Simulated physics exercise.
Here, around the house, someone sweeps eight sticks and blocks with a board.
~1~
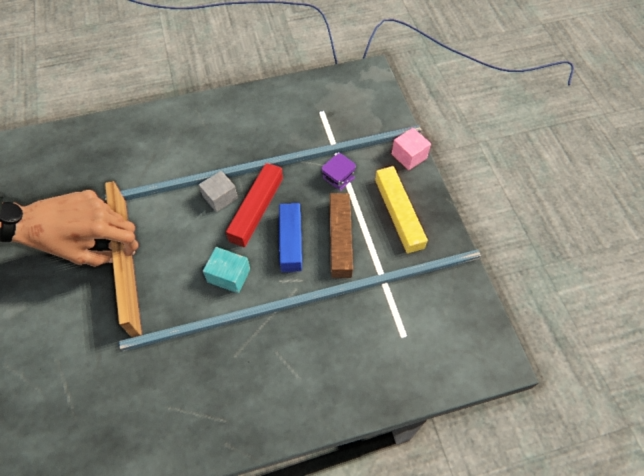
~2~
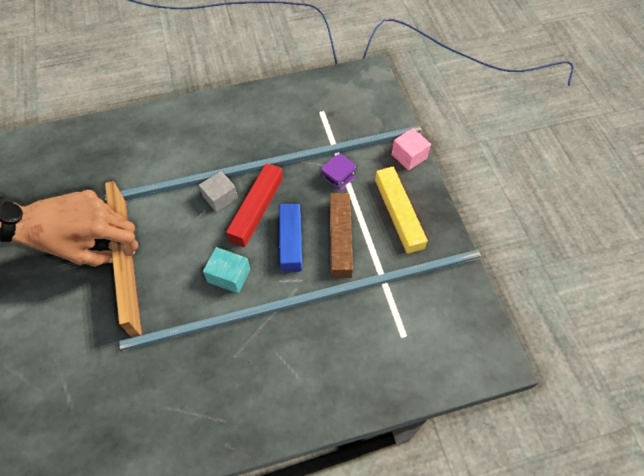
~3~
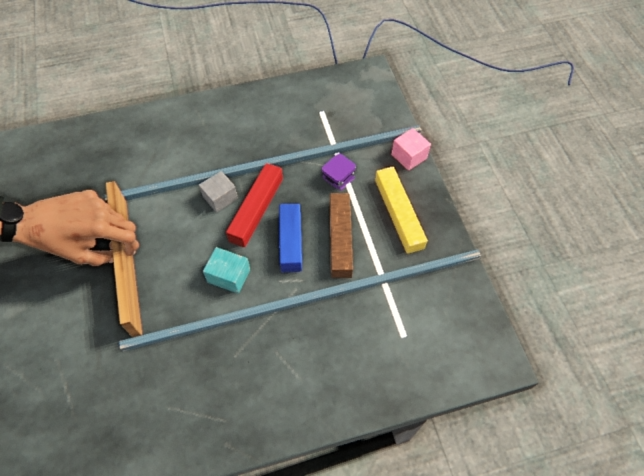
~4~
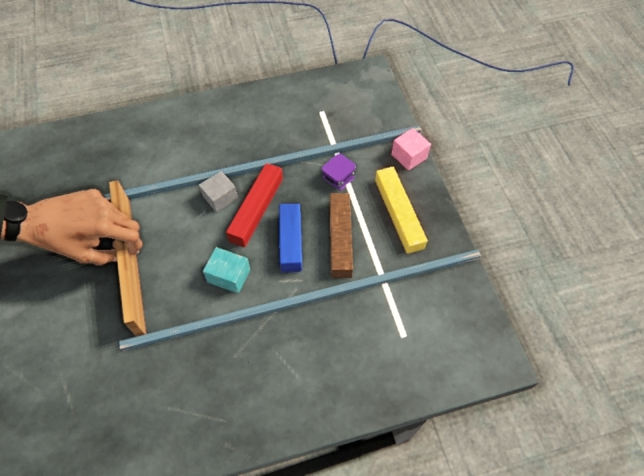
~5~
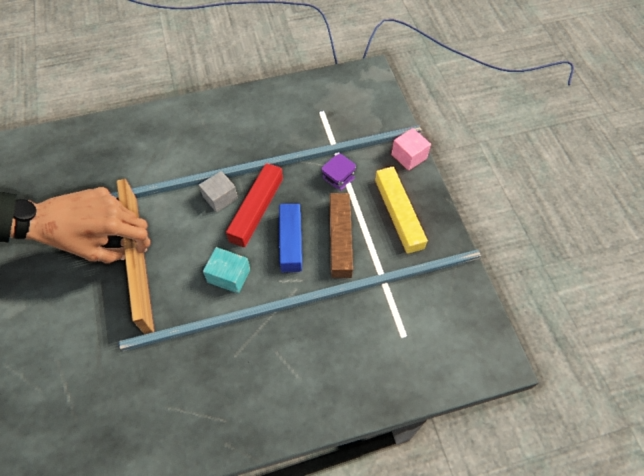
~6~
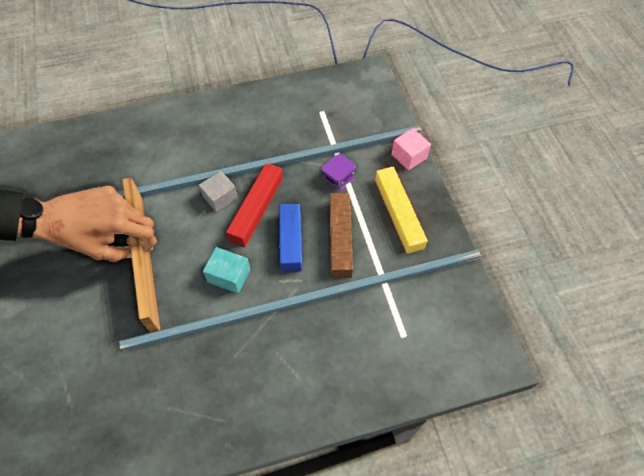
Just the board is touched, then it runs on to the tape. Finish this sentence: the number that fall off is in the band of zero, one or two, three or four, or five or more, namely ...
Namely zero.
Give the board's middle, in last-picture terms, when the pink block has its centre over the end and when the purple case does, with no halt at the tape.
First one: Around (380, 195). Other one: Around (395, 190).
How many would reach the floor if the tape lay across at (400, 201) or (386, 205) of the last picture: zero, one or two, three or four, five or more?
First place: Three or four; second place: Just one or two.
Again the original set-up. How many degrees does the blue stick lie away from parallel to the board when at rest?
Angle: Around 0°.
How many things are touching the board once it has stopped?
The count in contact is 3.
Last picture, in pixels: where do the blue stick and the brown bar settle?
About (405, 212), and the other about (427, 216).
Soon after, none off yet; pink block at rest near (411, 149); yellow bar at rest near (400, 209); purple case at rest near (339, 173).
At rest, the number that fall off is zero.
